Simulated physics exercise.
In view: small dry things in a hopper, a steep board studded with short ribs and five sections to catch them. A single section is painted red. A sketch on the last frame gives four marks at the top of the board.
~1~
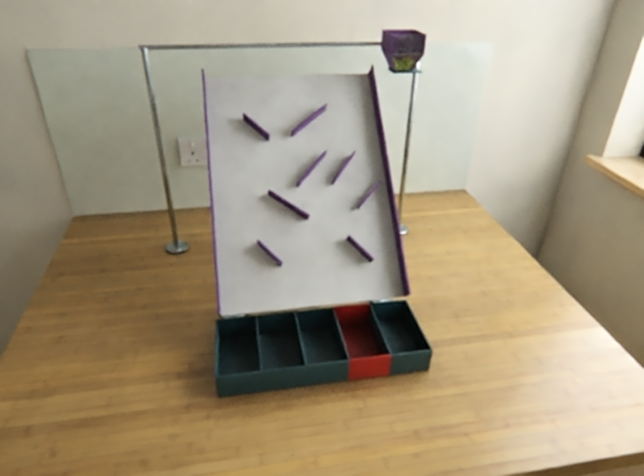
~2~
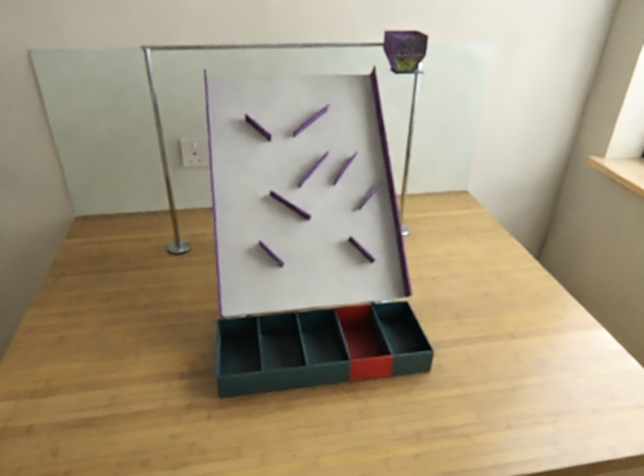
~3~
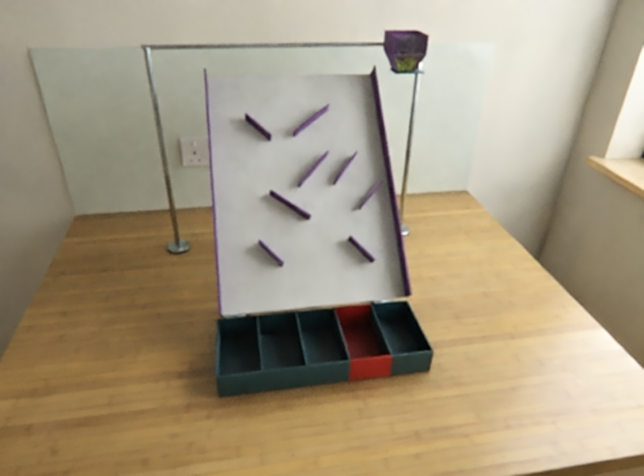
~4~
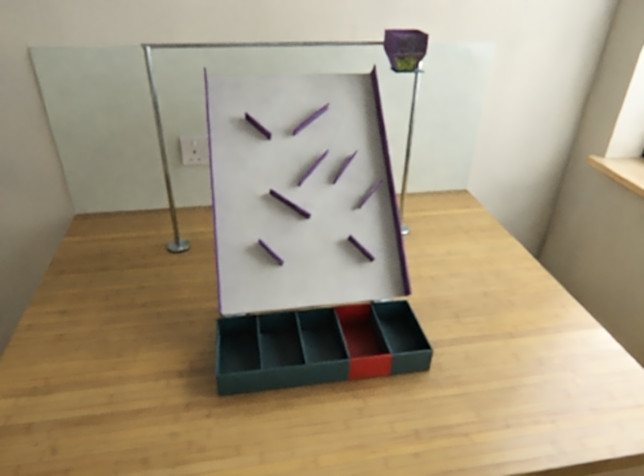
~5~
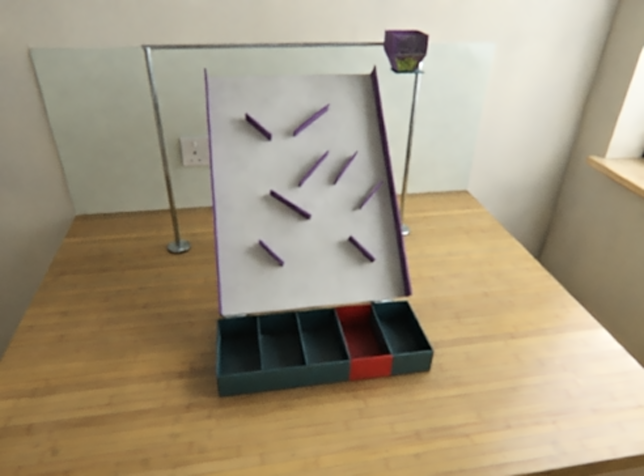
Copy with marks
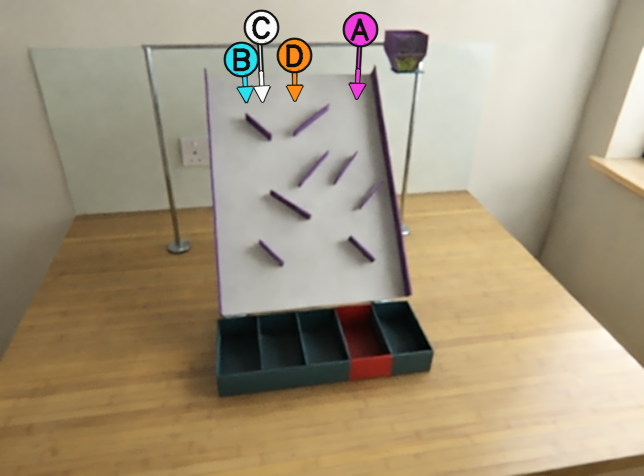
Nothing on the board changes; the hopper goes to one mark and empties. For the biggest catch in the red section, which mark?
Take C.
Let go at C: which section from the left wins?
The fourth from the left.
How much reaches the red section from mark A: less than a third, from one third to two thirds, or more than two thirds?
Mark A gives less than a third.
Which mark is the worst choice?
A it is.
On the marked copy, mark A meets the board at (357, 93); mark B meets the board at (246, 96); mark C meets the board at (262, 96); mark D meets the board at (294, 95).
If A is chosen, a small share in the red section, the bulk in other sections, a small share outside the box.
If B is chosen, close to half in the red section, close to half in other sections.
If C is chosen, all but a few in the red section, a small share in other sections.
If D is chosen, close to half in the red section, close to a third in other sections, a small share outside the box.
